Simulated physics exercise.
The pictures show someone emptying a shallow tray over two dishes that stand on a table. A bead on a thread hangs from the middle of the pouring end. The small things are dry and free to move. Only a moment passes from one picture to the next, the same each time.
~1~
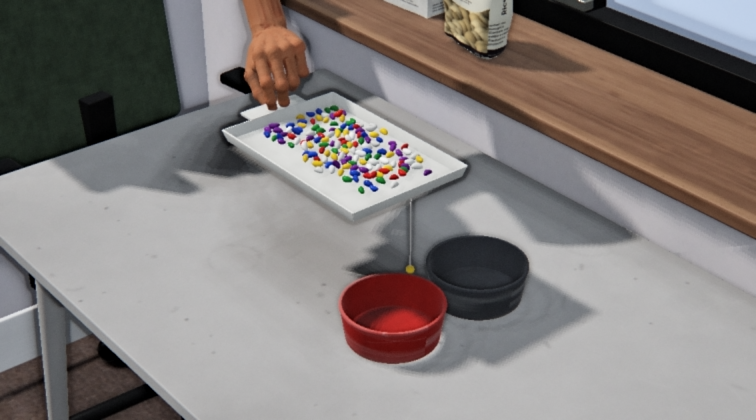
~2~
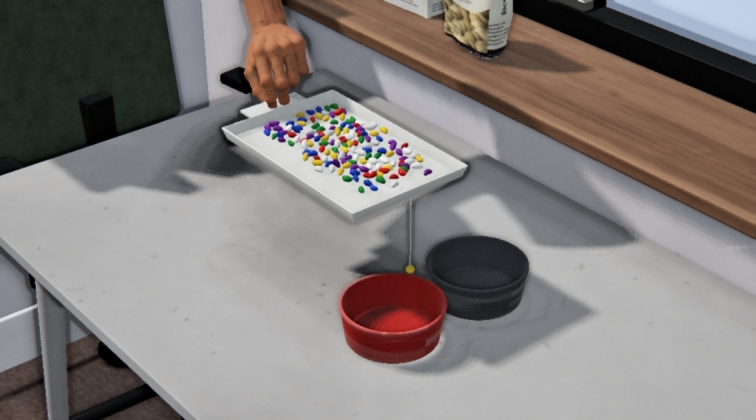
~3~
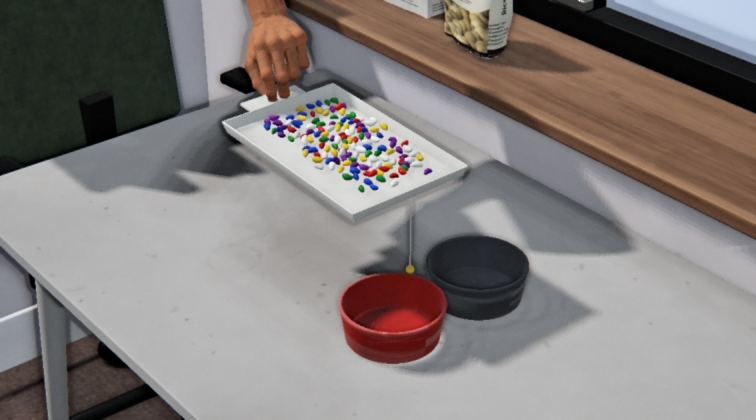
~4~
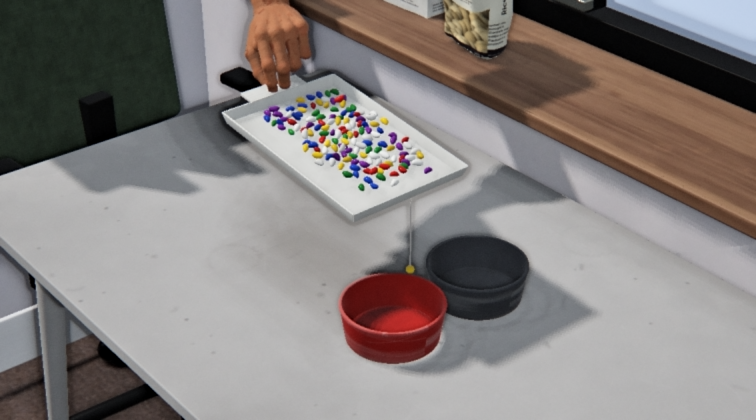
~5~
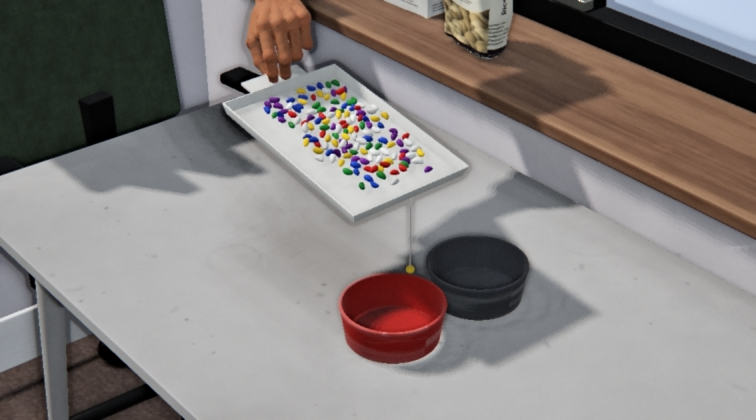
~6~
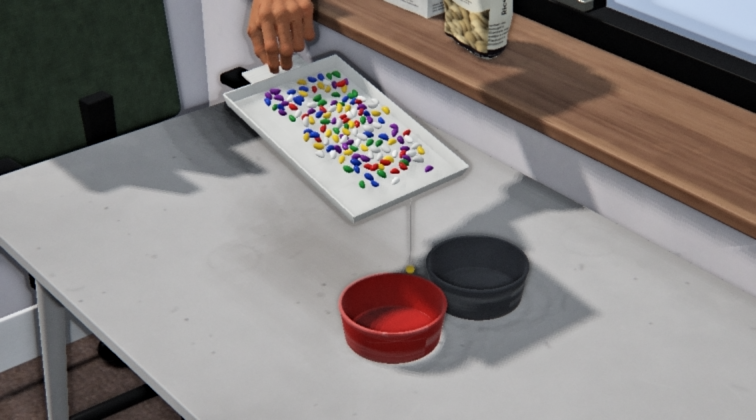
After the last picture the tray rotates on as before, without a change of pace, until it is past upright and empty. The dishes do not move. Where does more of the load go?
More goes to the left dish.
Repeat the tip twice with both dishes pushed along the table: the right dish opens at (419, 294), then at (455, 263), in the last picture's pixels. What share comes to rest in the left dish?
About 10 and 50 per cent.
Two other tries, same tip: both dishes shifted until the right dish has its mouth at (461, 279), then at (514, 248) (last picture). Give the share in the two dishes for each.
First some 90, then 60 per cent.
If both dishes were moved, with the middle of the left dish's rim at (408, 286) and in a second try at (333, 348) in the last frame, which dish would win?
One: The left one. Two: The dish on the right.
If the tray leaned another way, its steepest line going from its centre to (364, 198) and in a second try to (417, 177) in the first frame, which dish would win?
First left, then the dish on the right.
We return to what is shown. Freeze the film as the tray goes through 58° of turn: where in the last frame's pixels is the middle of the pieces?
Near (405, 177).
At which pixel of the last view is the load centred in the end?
Near (419, 335).
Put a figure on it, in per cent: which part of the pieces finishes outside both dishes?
Near 30 %.
Shortly afterwards, tray tipped steeply; the bulk on the tray; only a few in the left dish; only a few outside both; a little in the air.
Next, tray tipped right over; near a third on the tray; a little in the left dish; a little in the right dish; a little outside both; near a third in the air.
Some moments later, tray tipped past a quarter turn; near half in the left dish; near a quarter in the right dish; near a quarter outside both.
In the end, tray tipped past a quarter turn; near half in the left dish; near a quarter in the right dish; near a quarter outside both.
